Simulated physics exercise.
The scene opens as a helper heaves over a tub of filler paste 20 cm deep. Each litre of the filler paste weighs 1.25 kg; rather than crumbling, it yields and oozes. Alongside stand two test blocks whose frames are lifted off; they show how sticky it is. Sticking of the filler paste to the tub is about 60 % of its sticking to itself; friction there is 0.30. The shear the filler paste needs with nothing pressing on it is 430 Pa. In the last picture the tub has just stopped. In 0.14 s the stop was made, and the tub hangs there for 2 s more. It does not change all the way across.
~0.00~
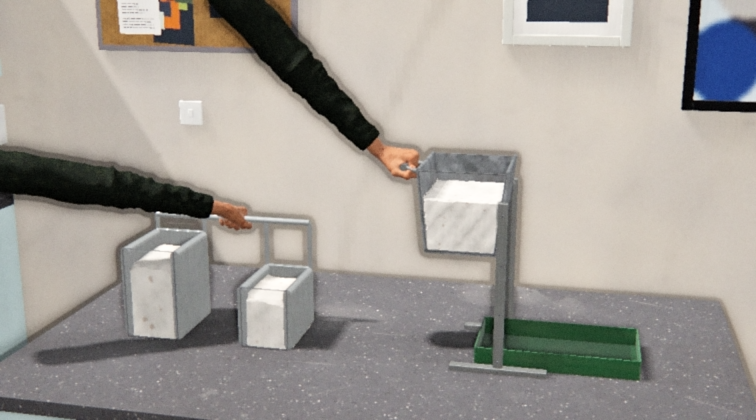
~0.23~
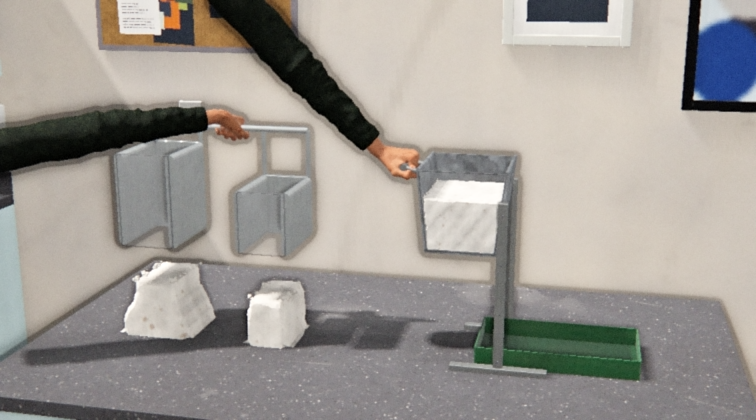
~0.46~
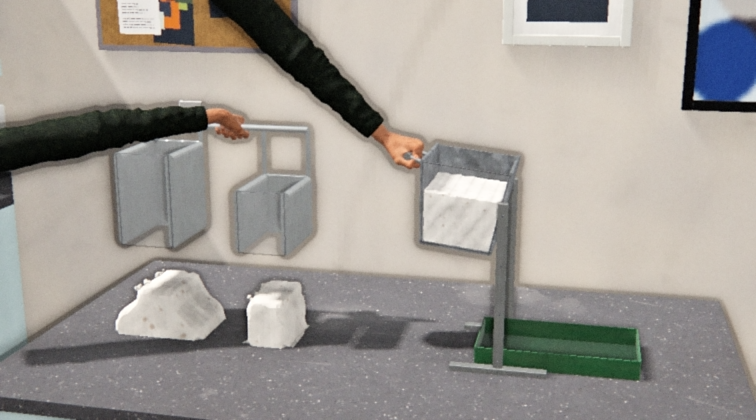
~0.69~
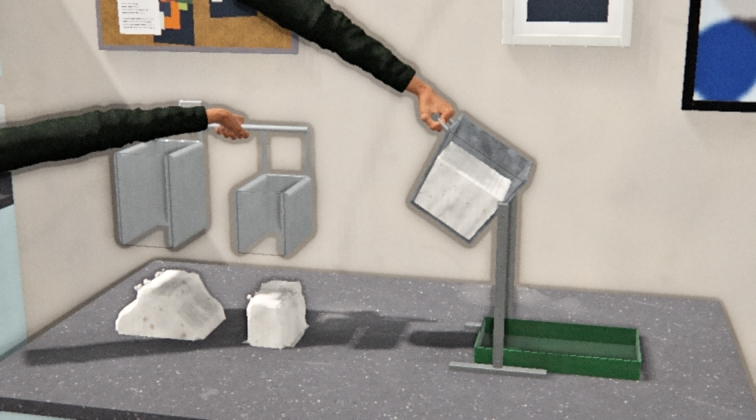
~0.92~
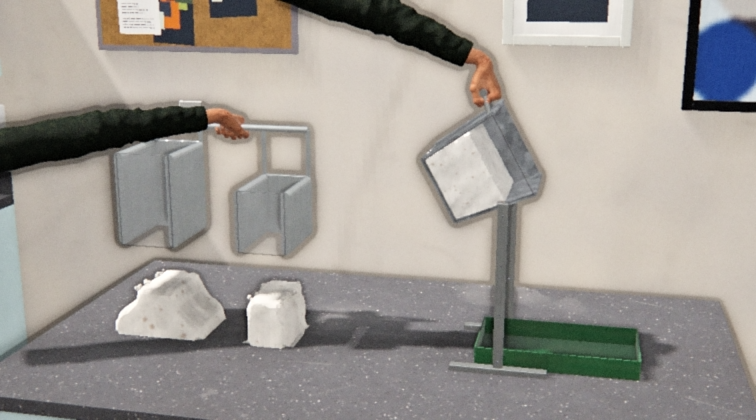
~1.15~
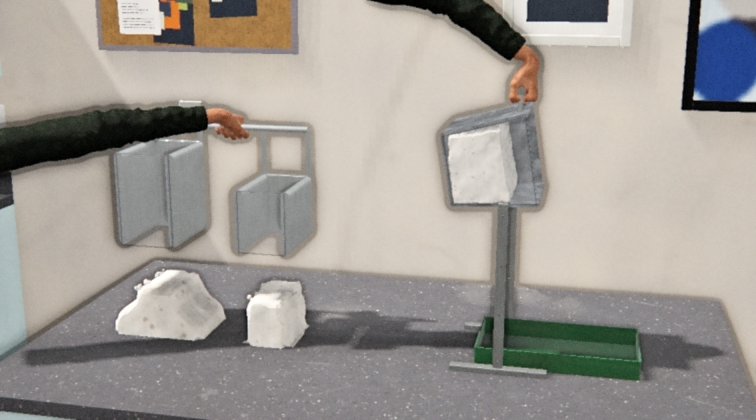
A sleeved arm reaching in from above turns a clear-sided grey tub of white paste clockwise on its stand, over a dark speckled worktop seen from slightly above. Left, another hand raises two grey moulds off white blocks, the larger slumping into a low mound, the smaller keeping its height. The tub then tilts steeply above a green tray, paste still inside, the view fixed.
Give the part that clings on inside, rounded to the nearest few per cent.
The part that clings on inside is close to 100 %.
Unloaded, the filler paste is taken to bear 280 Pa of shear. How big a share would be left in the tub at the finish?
75 %.
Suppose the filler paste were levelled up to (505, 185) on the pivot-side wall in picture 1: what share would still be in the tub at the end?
Then about 75 %.
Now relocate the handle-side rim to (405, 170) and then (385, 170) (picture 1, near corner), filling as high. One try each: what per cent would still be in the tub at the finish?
The first would keep 80 percent and the second 55 percent.
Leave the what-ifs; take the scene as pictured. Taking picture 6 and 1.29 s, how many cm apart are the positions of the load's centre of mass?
2 cm.
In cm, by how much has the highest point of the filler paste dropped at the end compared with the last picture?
The top ends up some 4 cm below its level in the last picture.
After 1.29 s, the tub is at 81 degrees and holds 100 %.
After 1.46 s, the tub is at 81 degrees and holds 100 %.
After 1.63 s, the tub is at 81 degrees and holds 100 %.
After 1.80 s, the tub is at 81 degrees and holds 100 %.
After 3.15 s, at the end, the tub is at 81 degrees and holds 100 %.
